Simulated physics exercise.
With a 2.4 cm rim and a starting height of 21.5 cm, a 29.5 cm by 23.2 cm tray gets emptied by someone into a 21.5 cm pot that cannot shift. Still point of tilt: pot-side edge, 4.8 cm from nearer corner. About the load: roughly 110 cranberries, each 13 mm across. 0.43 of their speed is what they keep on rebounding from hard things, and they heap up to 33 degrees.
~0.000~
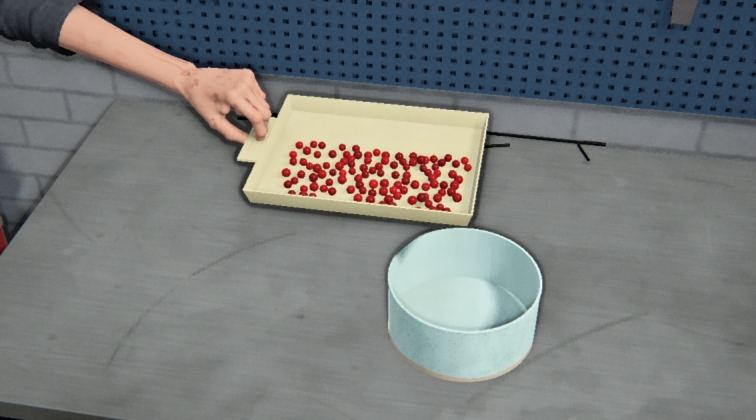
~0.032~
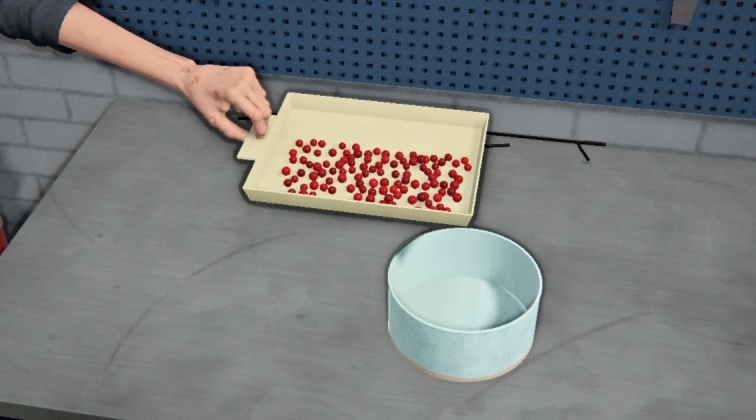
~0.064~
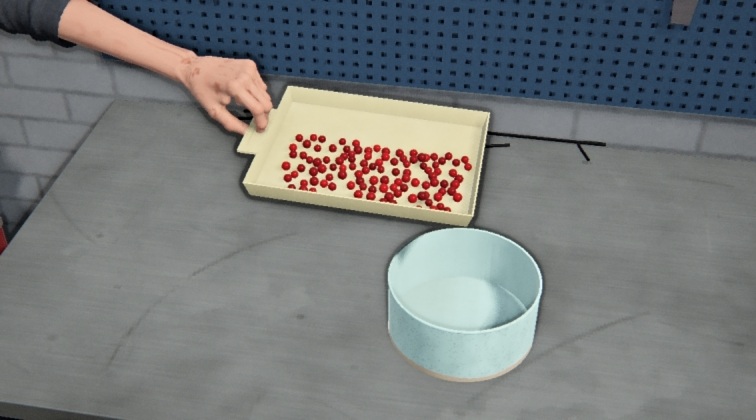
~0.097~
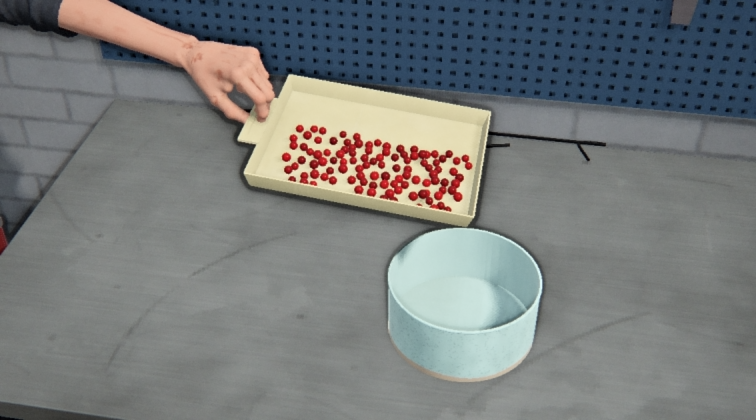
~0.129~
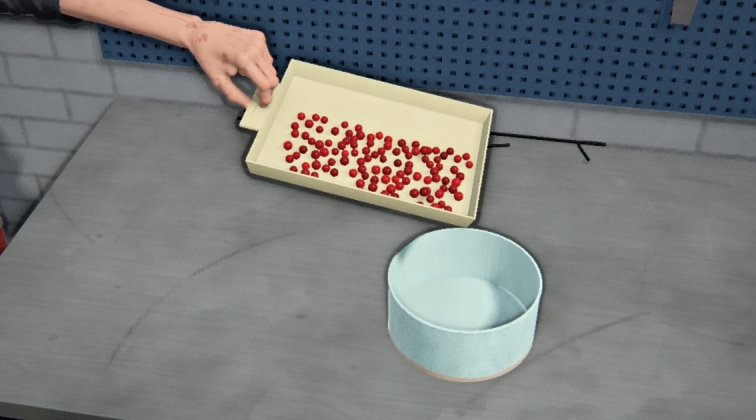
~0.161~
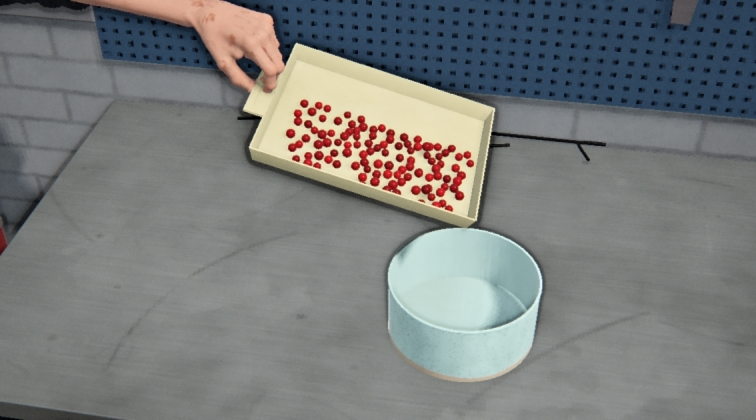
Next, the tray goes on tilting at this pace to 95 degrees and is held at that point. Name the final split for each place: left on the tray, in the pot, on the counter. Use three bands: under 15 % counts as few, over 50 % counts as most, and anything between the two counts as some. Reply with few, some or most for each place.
Left on the tray: Few, pot: Most, counter: Some.
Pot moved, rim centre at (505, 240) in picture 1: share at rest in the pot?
45 %.
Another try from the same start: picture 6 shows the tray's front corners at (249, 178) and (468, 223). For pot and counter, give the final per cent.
Split: Pot = 75, counter = 25.
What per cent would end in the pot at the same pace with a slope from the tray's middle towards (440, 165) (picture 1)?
The share comes to about 35 in a hundred.
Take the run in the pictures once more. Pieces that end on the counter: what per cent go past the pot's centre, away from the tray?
I'd put it close to 100 per cent.
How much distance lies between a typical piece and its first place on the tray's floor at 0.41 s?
It has moved some 5 cm from its start.
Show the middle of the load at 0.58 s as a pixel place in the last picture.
Expected load position: Near (479, 184).
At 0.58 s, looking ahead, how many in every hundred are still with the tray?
Roughly 100 per cent.
After 0.41 s, tilt 56 degrees; the tray holds 100 %, the pot 0 %.
After 0.58 s, tilt 83 degrees; the tray holds 100 %, the pot 0 %.
Then, at 0.87 s, tilt 95 degrees; the tray holds 5 %, the pot 50 %.
By 1.6 s all is still; tray 0 %, pot 75 %, counter 25 %.
